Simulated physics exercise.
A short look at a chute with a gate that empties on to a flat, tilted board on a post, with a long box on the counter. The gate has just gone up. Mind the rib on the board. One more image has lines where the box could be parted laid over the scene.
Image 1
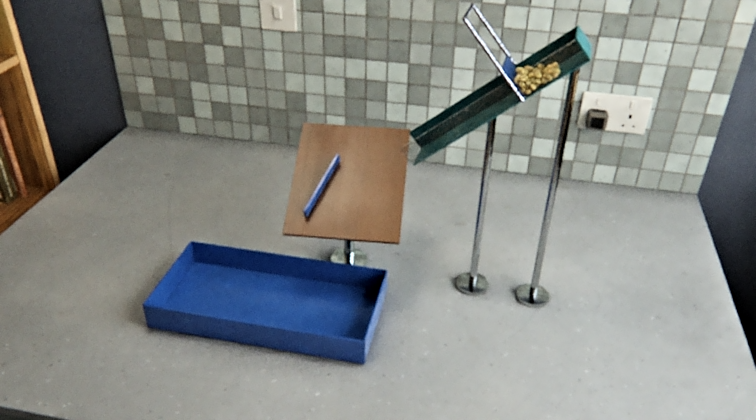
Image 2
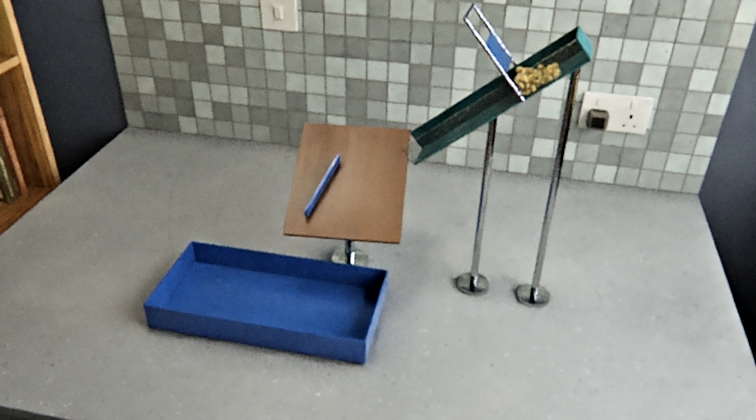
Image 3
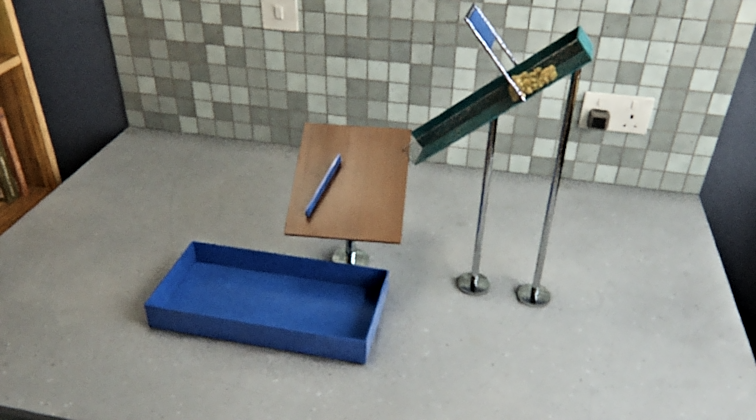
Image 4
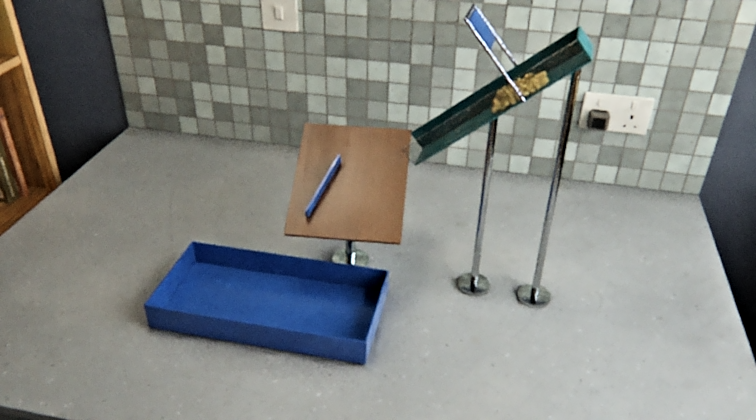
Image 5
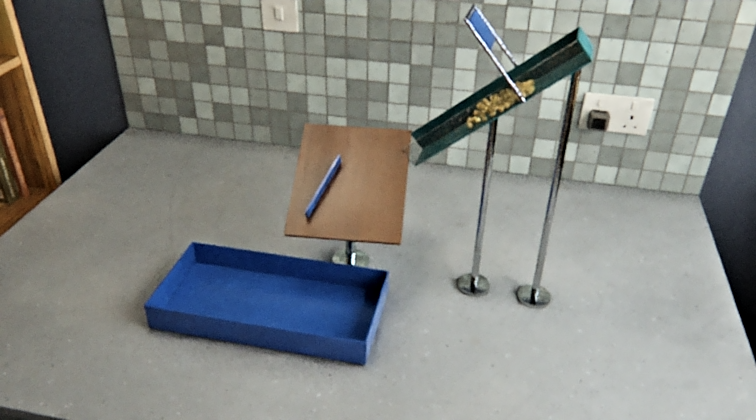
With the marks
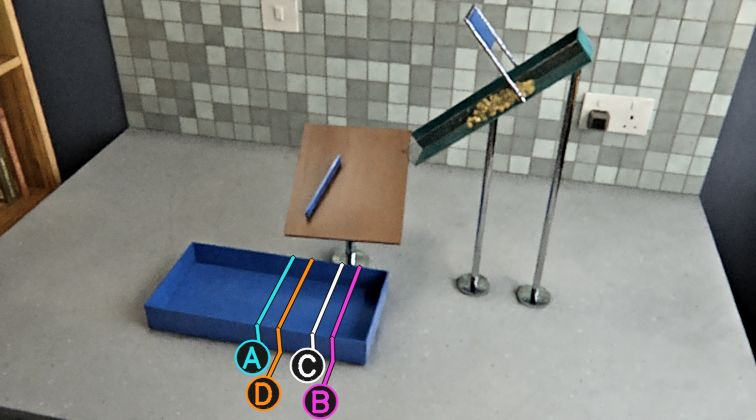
We see a green chute on metal posts, a tilted brown board with a blue rib, and a blue box on a grey counter. The chute's blue gate rises, and a heap of small yellowish pieces slides down leftward, spreading out.
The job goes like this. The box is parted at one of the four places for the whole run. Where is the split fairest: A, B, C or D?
Go for D.
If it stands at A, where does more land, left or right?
The right side.
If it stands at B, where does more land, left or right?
More lands on the left.
On the marked copy, line A crosses the front rim at (257, 324); line B crosses the front rim at (332, 337); line C crosses the front rim at (312, 334); line D crosses the front rim at (278, 328).
For line A, of what is caught, a small part on the left of the divider, nearly all on the right.
For line B, of what is caught, nearly all on the left of the divider, a stray few on the right.
For line C, of what is caught, most on the left of the divider, a small part on the right.
For line D, of what is caught, about half on the left of the divider, about half on the right.
